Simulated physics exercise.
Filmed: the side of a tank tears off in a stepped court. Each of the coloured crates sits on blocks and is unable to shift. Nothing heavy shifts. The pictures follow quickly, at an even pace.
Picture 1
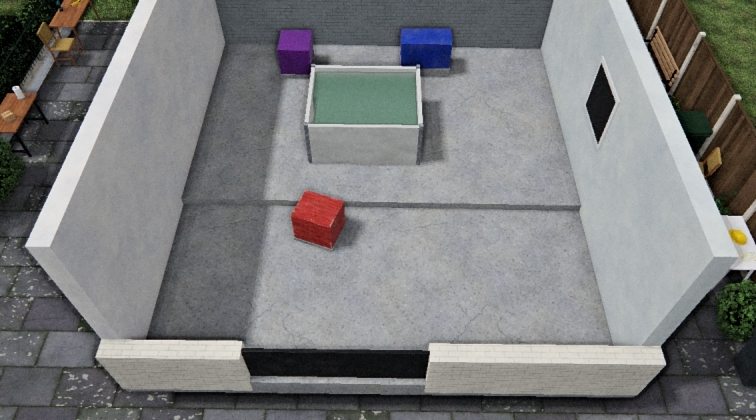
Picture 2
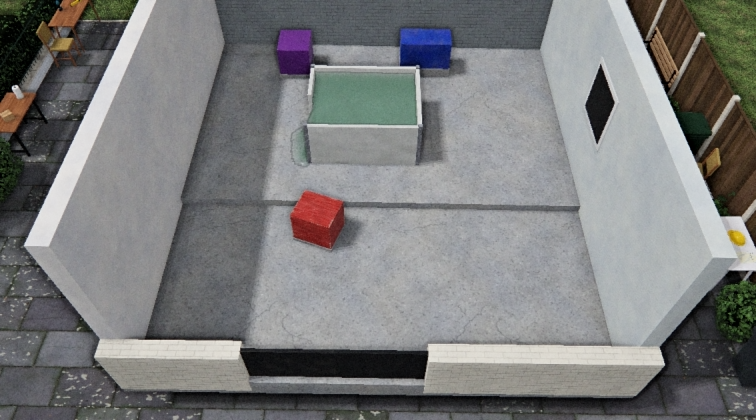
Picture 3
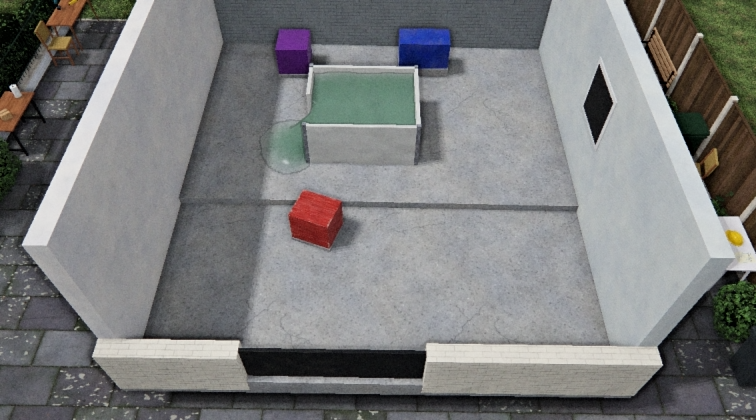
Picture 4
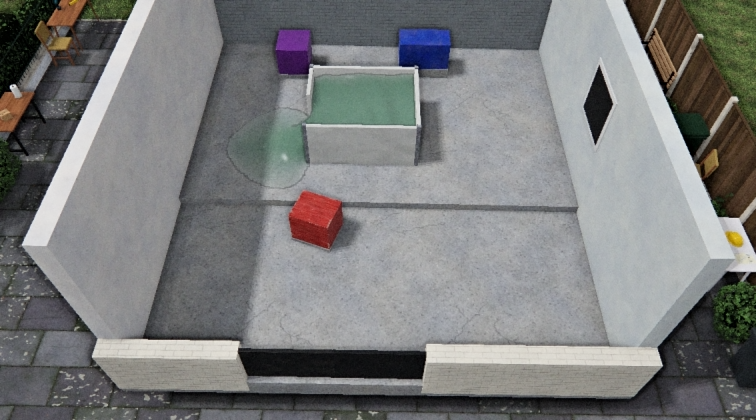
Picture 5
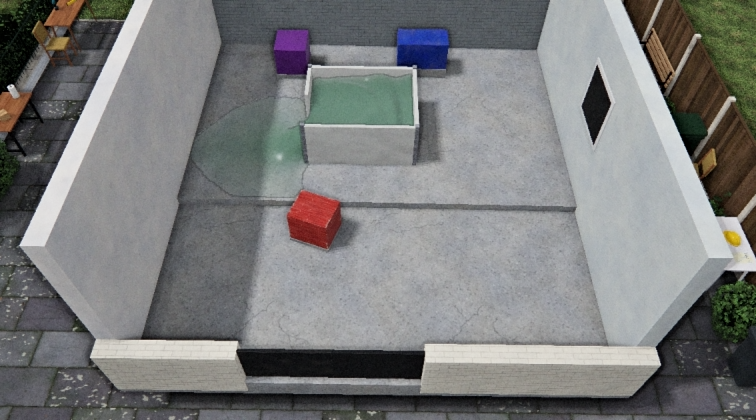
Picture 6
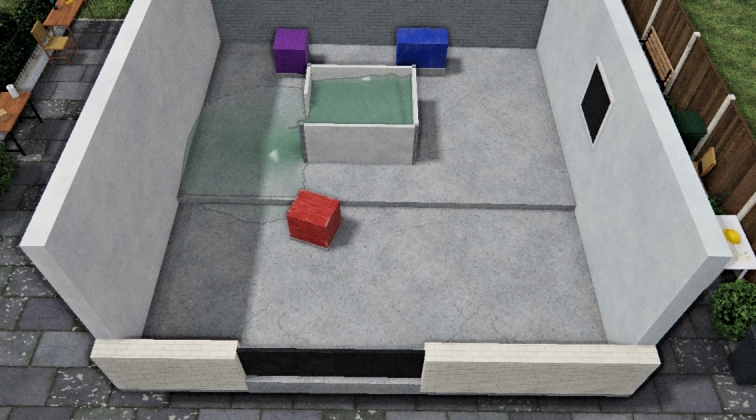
A white tank opens on its left side and greenish water spreads leftward across the floor.
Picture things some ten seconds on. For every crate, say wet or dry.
Outcome: The purple crate comes out wet; the red crate comes out dry; the blue crate comes out dry.
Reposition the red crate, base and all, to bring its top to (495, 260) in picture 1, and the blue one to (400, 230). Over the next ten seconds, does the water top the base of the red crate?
The red is flooded.
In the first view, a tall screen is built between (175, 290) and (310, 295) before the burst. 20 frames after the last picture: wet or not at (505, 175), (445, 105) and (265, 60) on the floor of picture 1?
Taking the three spots in order: Spared, spared, soaked.
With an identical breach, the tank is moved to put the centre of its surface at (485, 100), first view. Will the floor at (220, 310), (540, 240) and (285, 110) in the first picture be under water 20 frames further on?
The first spot is inundated, the second not reached, and the third inundated.
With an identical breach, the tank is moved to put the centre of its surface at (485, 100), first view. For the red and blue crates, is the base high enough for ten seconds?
Well, the red crate is drenched, and the blue crate holds out too.
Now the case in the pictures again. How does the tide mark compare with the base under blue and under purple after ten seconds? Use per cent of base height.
In turn 50 and 150 per cent.
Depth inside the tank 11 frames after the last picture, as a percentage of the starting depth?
About 52 %.
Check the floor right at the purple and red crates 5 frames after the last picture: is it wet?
Purple: Flooded, red: Flooded.
A moment on, water covers 20 % of the floor; the purple crate water round its plinth, the red crate water round its plinth, the blue crate not reached.
Next, water covers 25 % of the floor; the purple crate water round its plinth, the red crate water round its plinth, the blue crate not reached.
Then, water covers 40 % of the floor; the purple crate water round its plinth, the red crate water round its plinth, the blue crate water round its plinth.
Later, water covers 70 % of the floor; the purple crate water round its plinth, the red crate water round its plinth, the blue crate water round its plinth.
In the end, water covers 85 % of the floor; the purple crate was topped, the red crate stayed above the water, the blue crate stayed above the water.
